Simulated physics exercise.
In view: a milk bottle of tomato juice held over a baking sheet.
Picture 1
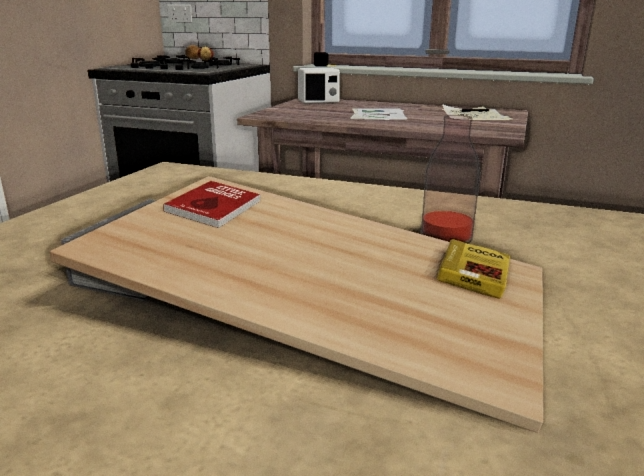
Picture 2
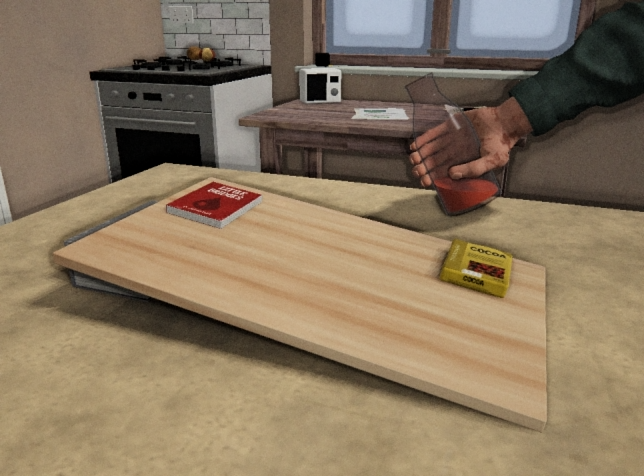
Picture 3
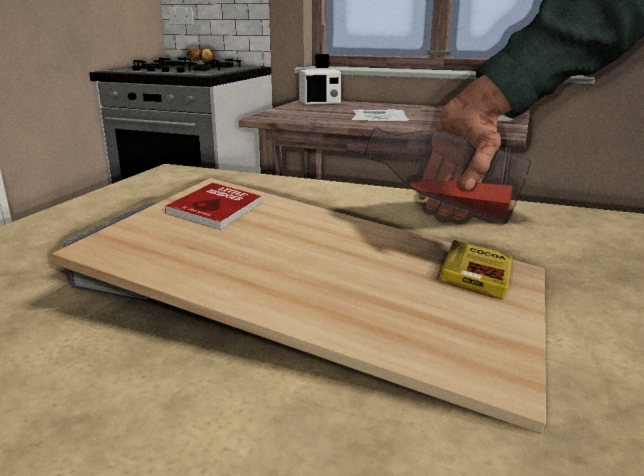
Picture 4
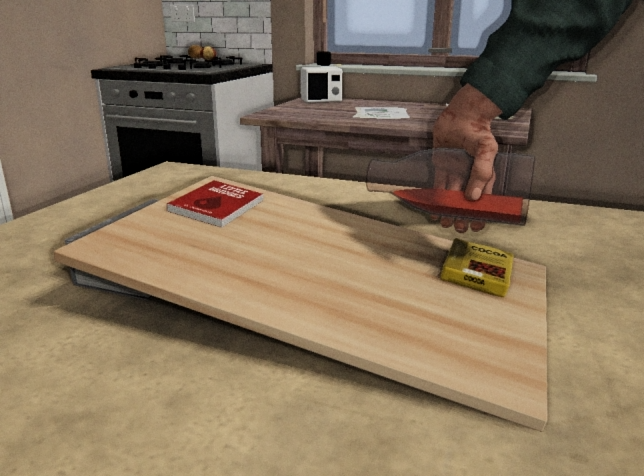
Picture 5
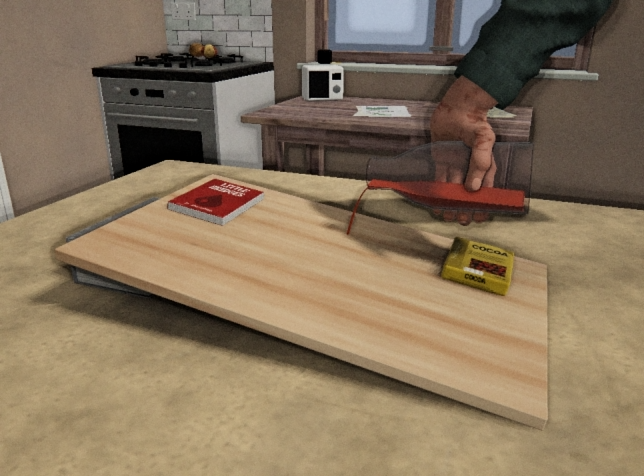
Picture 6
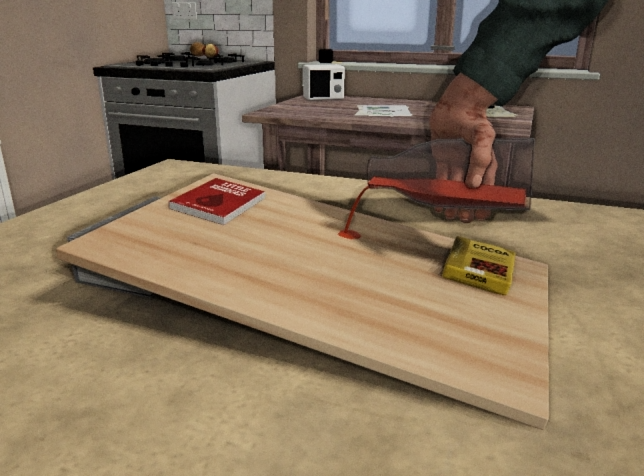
Hand lifting and tilting a clear container of red liquid, pouring a thin stream onto a sloping wooden board between book and cocoa.
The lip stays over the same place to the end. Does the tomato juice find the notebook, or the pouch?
The notebook remains untouched and the pouch ends up in the puddle.
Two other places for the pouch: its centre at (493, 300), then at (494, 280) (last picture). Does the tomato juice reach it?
One: It ends up in the puddle. Two: It is reached.
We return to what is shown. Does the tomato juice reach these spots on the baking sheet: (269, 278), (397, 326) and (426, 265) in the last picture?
The first is clear of it; the next dry; the last wet.
A moment on, it runs down to the right; the notebook is untouched; the pouch is untouched.
Further on, it runs down to the right and off the end; the notebook is untouched; the pouch is reached.
When it is over, it runs down to the right and off the end; the notebook is untouched; the pouch is reached.
